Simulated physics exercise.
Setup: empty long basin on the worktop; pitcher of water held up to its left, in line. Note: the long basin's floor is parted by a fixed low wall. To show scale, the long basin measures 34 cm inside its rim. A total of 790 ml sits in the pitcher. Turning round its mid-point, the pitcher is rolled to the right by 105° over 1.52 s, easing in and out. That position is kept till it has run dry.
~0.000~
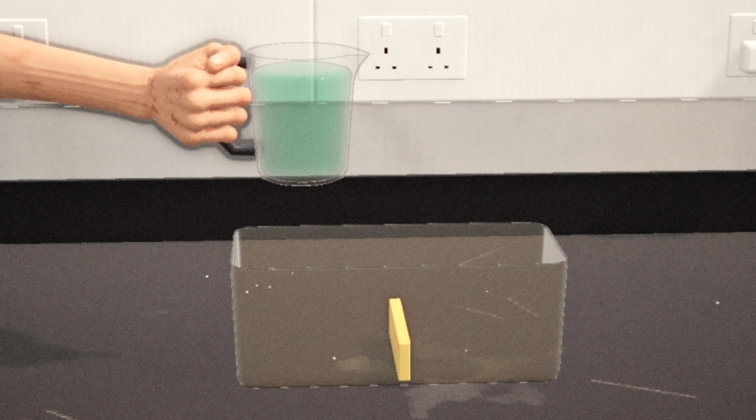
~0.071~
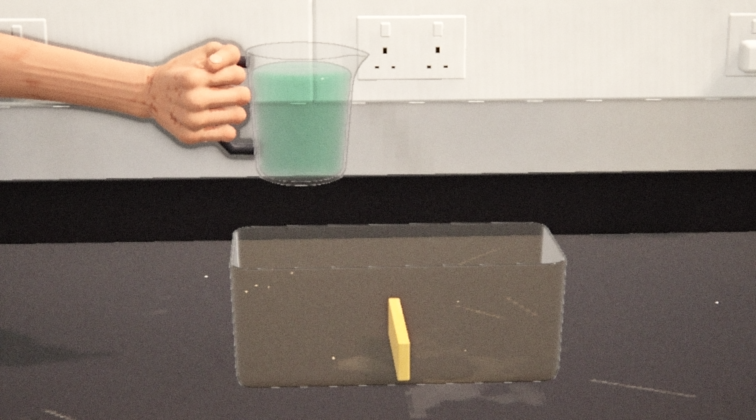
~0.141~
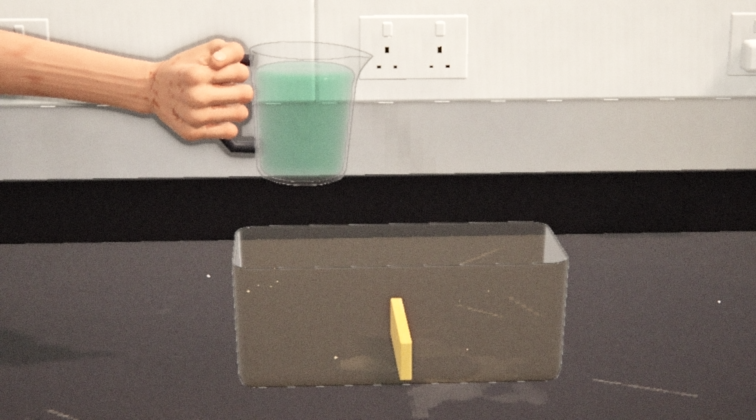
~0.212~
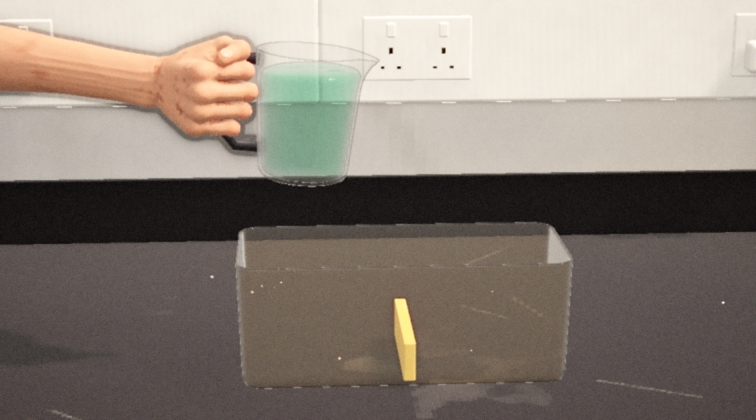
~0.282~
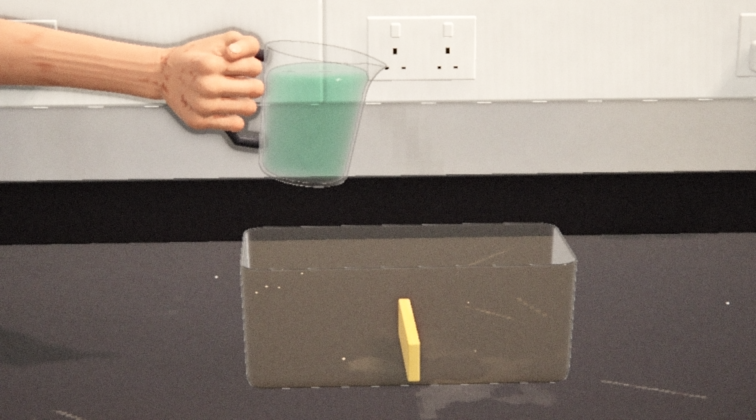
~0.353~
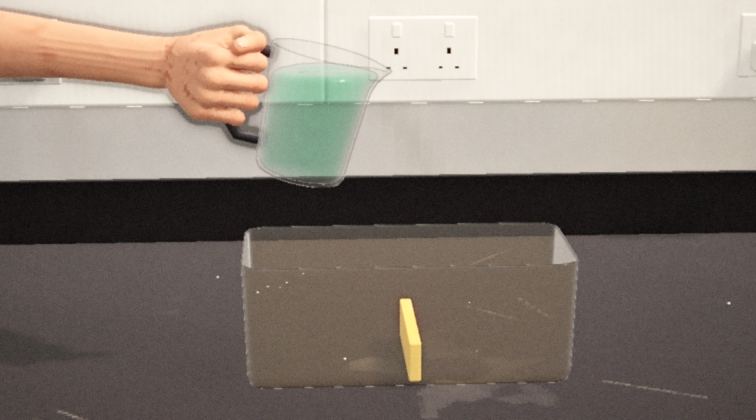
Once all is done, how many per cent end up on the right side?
Roughly 96 percent ends up on the right side.
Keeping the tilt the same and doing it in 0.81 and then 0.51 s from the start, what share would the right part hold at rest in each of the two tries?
In order, 95 and 90 per cent.
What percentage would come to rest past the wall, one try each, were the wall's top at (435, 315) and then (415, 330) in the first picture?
70 per cent first, 80 per cent second.
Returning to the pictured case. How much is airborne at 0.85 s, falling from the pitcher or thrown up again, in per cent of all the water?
Close to 14 per cent, I'd say.
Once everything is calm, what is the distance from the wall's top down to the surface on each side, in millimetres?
Looks like roughly 42 mm on the left and roughly 8 mm on the right.
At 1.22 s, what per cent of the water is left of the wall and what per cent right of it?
1 on the left and 56 on the right, roughly.
Then, 0.85 s in, the tilt is 63° and 79 per cent is still to pour, 0 is left of the wall and 7 right of it.
Then, 1.22 s in, the tilt is 95° and 27 per cent is still to pour, 1 is left of the wall and 55 right of it.
Then, 1.60 s in, the tilt is 105° and 1 per cent is still to pour, 3 is left of the wall and 94 right of it.
Then, 2.02 s in, the tilt is 105° and 0 per cent is still to pour, 3 is left of the wall and 96 right of it.
Finally, 3 per cent lies left of the wall, 96 right of it and 1 outside.
